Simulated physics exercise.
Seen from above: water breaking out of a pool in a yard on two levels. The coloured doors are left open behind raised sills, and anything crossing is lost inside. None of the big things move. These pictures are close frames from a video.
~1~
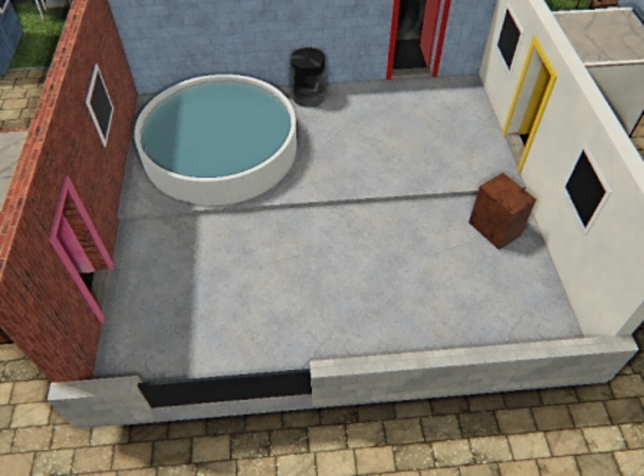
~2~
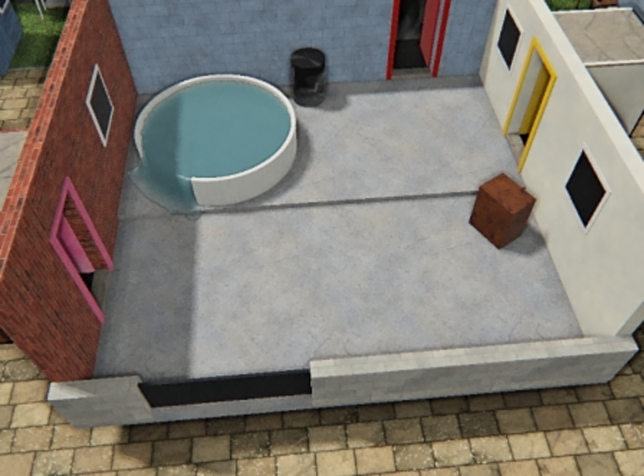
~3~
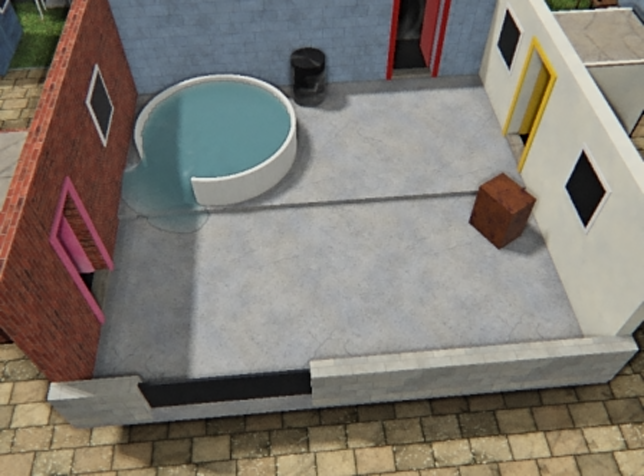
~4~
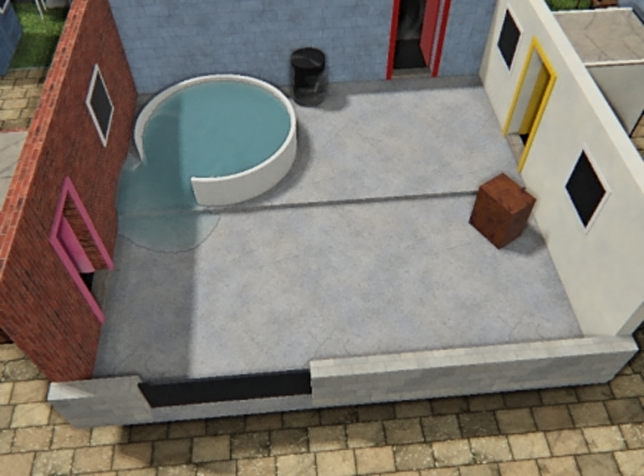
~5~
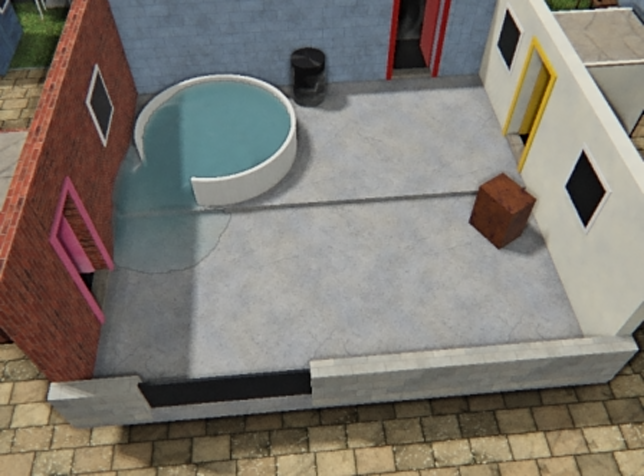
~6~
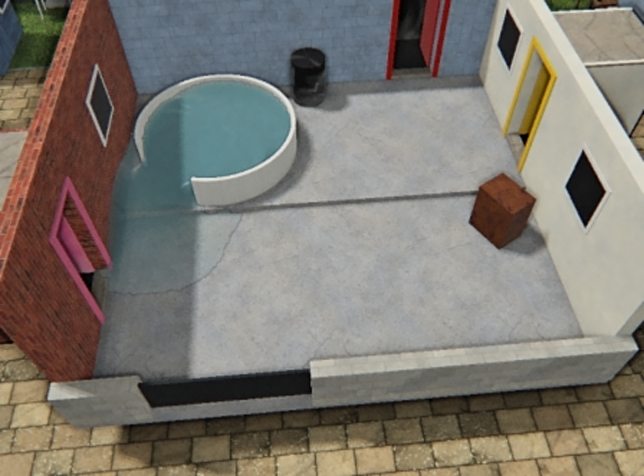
Water pouring from a gap in a round white pool, spreading across a grey yard alongside a red brick wall.
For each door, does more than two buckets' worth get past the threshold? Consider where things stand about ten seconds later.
My prediction: Yellow door: Never surpasses it. Red door: Never surpasses it. Pink door: Surpasses it.
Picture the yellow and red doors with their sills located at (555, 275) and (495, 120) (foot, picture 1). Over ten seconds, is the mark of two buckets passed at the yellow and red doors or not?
My take: The yellow door exceeds the limit while the red door stays inside the limit.
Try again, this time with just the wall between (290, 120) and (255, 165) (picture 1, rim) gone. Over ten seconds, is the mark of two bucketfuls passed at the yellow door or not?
The yellow one goes past it.
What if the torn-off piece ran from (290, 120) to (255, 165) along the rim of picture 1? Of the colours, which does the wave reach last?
It would be the one in pink.
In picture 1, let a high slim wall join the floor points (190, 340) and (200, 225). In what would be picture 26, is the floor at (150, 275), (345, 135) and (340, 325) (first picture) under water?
Listed order: Swamped, spared, swamped.
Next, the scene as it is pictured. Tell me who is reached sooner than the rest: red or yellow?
That would be the one in yellow.
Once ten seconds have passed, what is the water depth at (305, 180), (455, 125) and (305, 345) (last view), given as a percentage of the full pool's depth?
About 2 per cent, then 2 per cent, then 10 per cent.
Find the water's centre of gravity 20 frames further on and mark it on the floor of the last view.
Centre: Close to (206, 220).
A moment on, water covers 15 % of the floor; the yellow door not reached, the red door not reached, the pink door under two buckets in.
Next, water covers 20 % of the floor; the yellow door not reached, the red door not reached, the pink door over two buckets in.
Then, water covers 35 % of the floor; the yellow door not reached, the red door not reached, the pink door over two buckets in.
Later, water covers 65 % of the floor; the yellow door not reached, the red door not reached, the pink door over two buckets in.
In the end, water covers 75 % of the floor; the yellow door wet at the sill, nothing in, the red door not reached, the pink door far over two buckets in.
